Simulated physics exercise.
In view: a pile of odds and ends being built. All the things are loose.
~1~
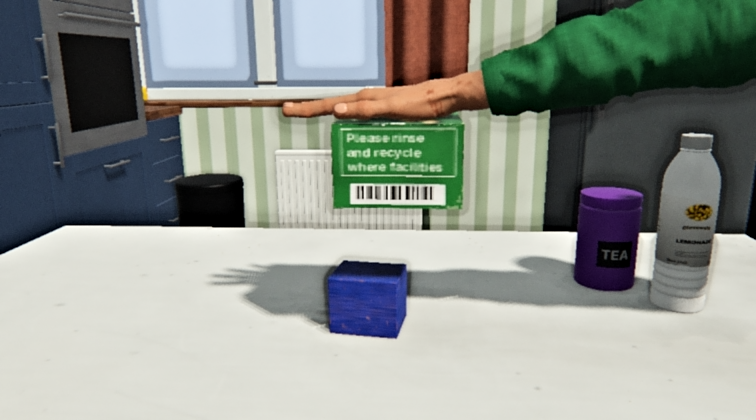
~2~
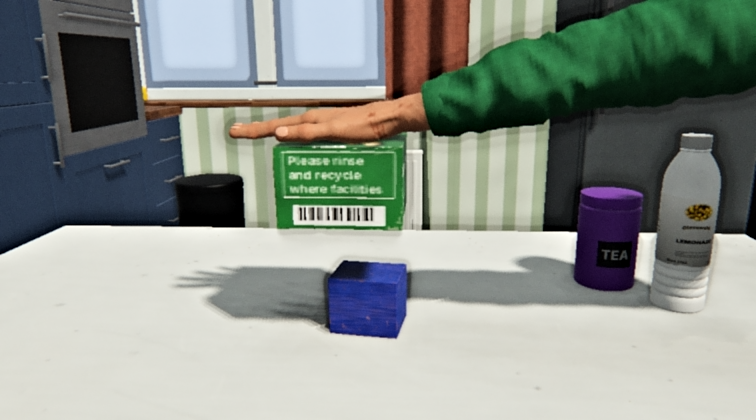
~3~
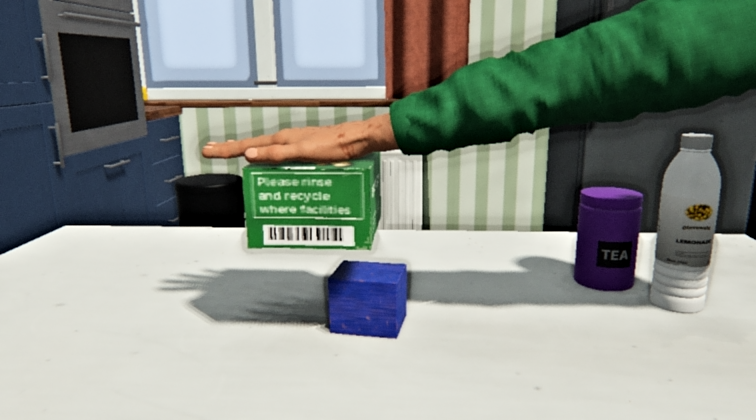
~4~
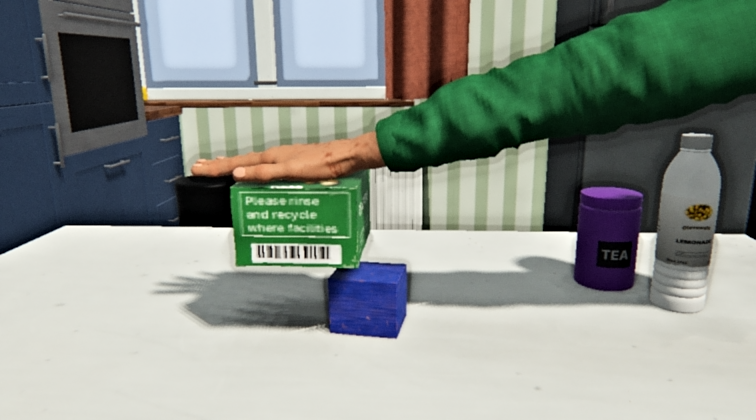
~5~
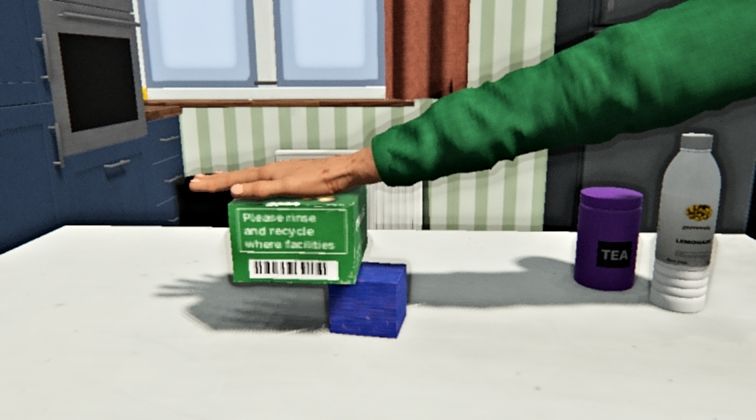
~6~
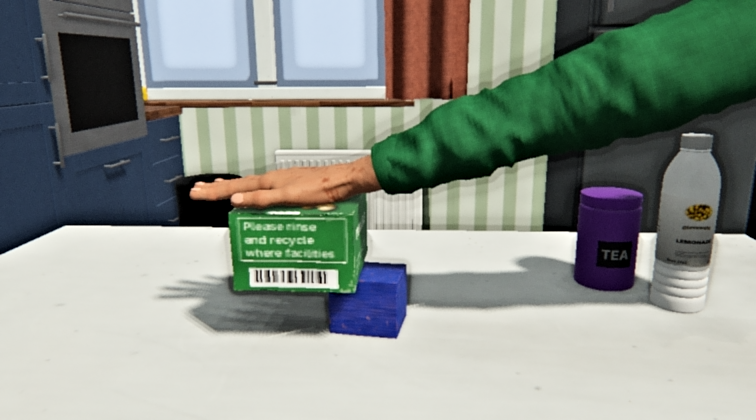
An arm in a green sleeve moved a green box left and downward above a white table, bringing it beside the blue block, while the purple tea jar and white bottle stayed still at right.
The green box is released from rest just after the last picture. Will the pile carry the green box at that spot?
Outcome: The pile comes apart.
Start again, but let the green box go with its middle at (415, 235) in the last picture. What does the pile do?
Then it comes apart.
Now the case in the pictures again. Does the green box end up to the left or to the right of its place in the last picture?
It goes to the left.
Then, 0.30 s later than the last frame, green box now fallen.
Then, 0.40 s later than the last frame, things are still on the move.
Then, 0.50 s later than the last frame, as before.
When it is over, fallen, green box; the other 3 as before. End places, in pixels of the last picture, green box near (222, 269). The pile gives way.
